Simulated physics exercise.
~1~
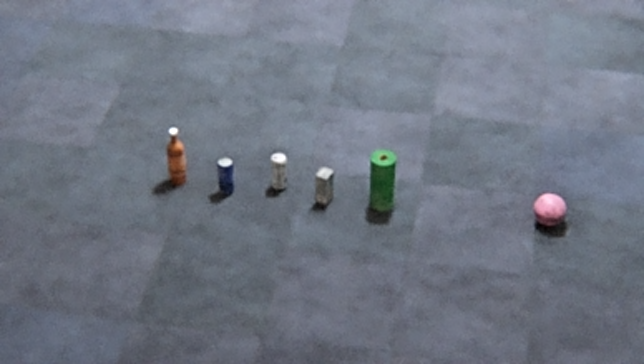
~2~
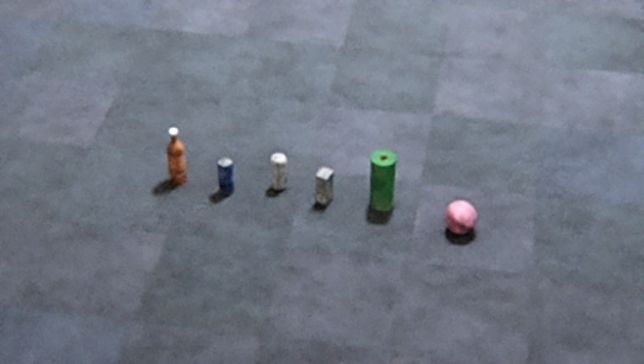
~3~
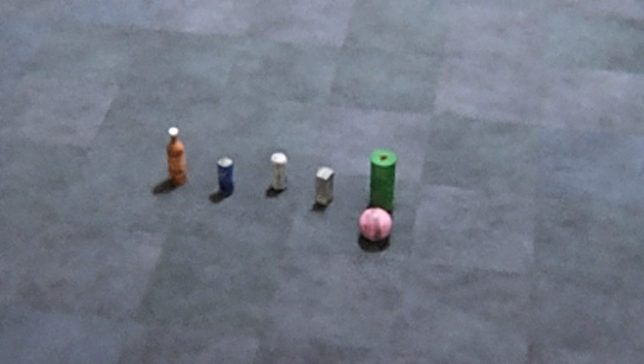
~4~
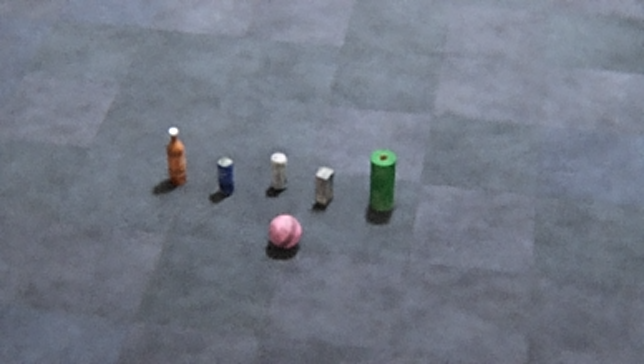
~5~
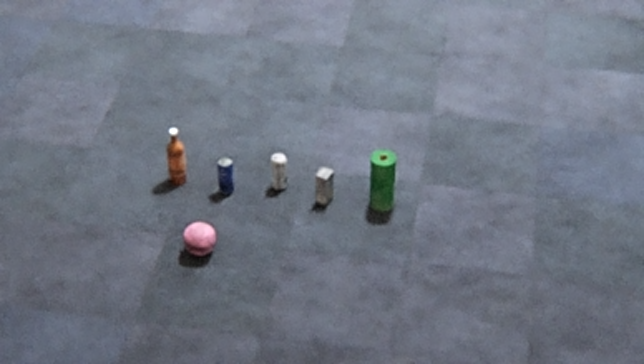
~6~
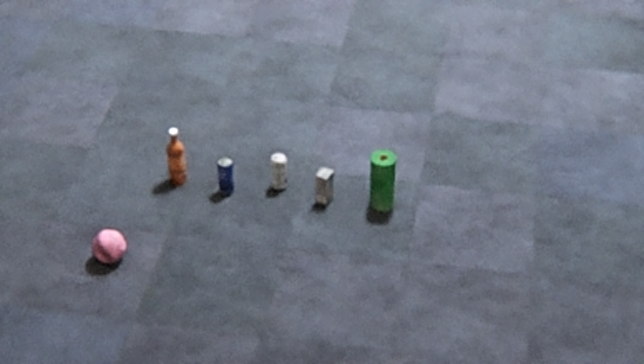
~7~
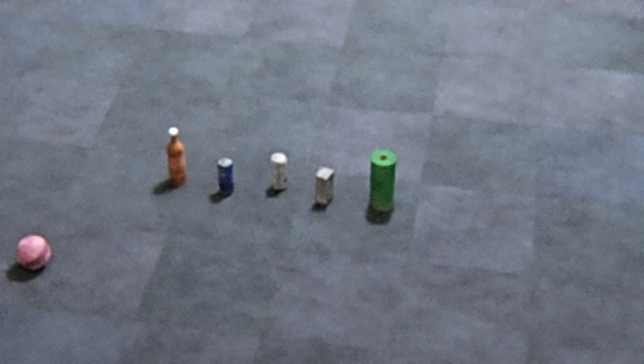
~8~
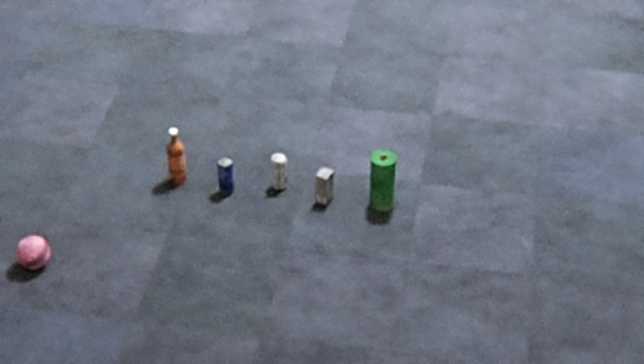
A grey tiled floor is seen from above at an angle, with the view holding still. Five upright household objects stand in a loose row across the middle, an orange bottle at the left, then a blue can, a white can, a small grey carton and a taller green roll. A pink ball starts off to the right and rolls left. It passes close in front of the green roll, then continues in front of the carton, the cans and the bottle, touching none of them. Drifting slightly nearer the viewer, it comes to rest near the left edge, with all five objects still standing.
